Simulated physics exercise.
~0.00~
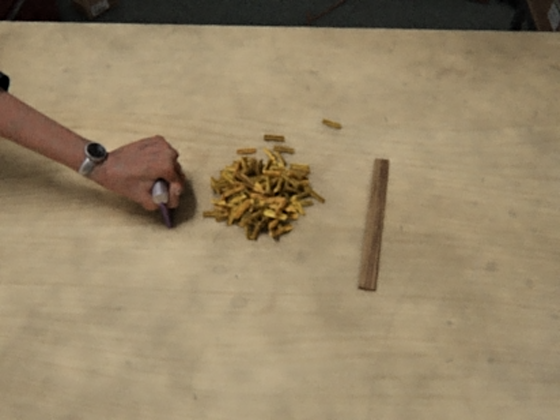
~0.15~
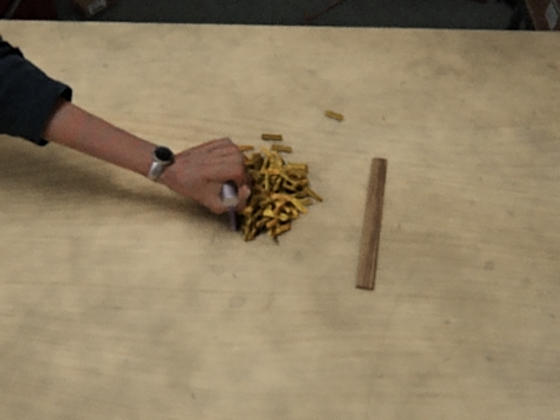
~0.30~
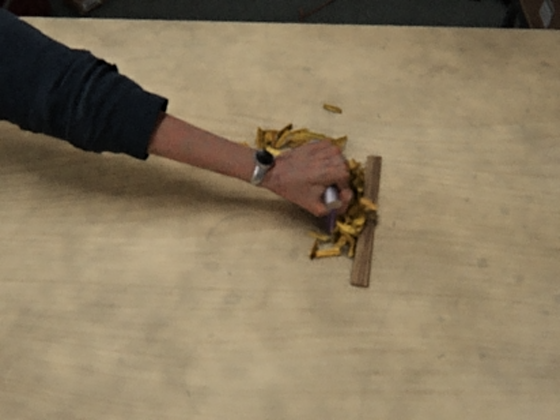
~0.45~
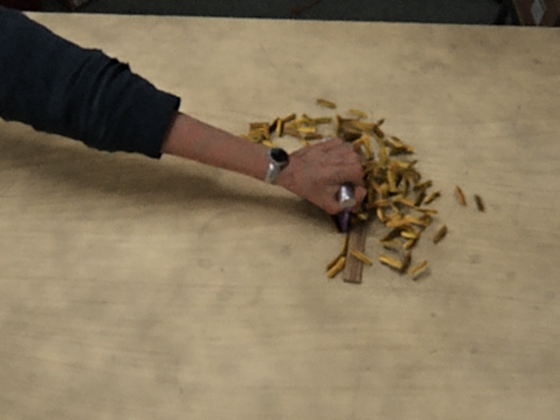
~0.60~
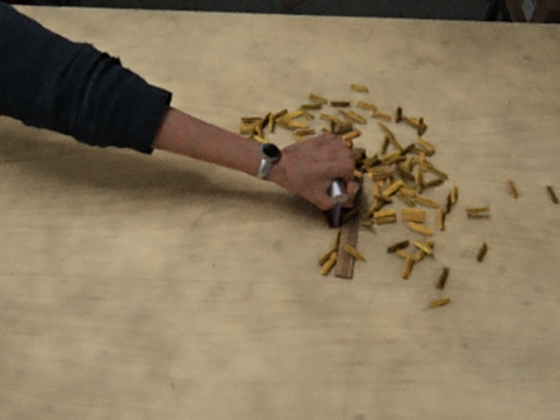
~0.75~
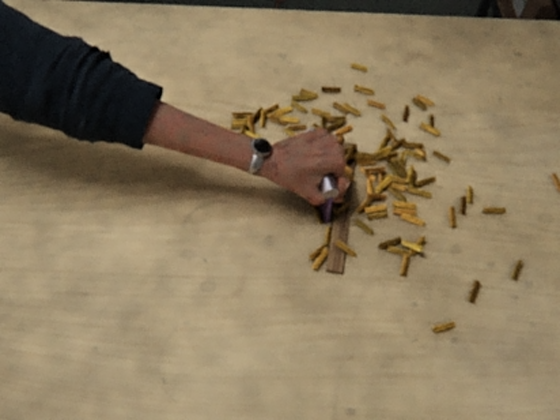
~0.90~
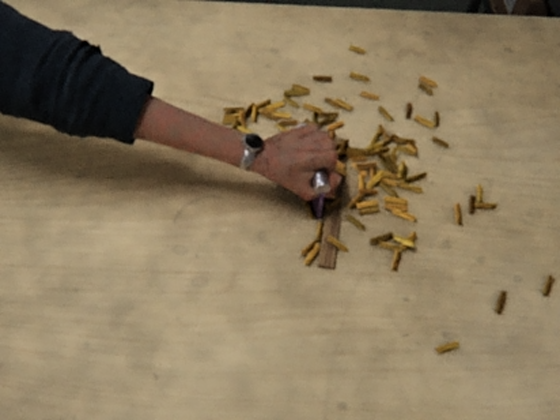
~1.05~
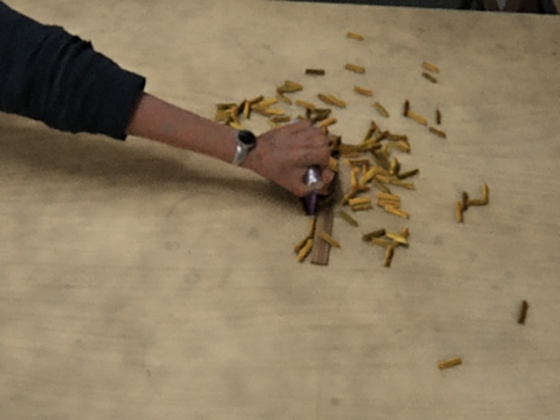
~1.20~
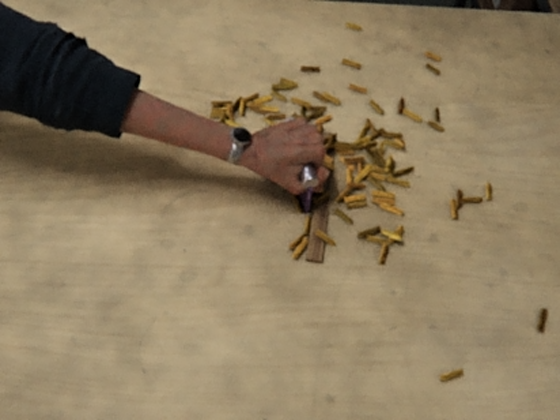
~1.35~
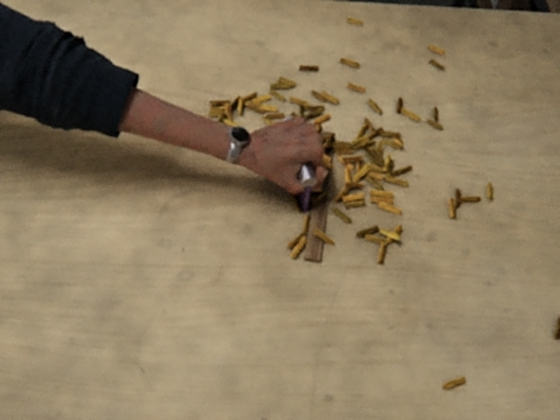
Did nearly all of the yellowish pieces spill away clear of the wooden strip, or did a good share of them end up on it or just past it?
A good share of them ended up on the wooden strip or just past it, though many others scattered more widely over the table.
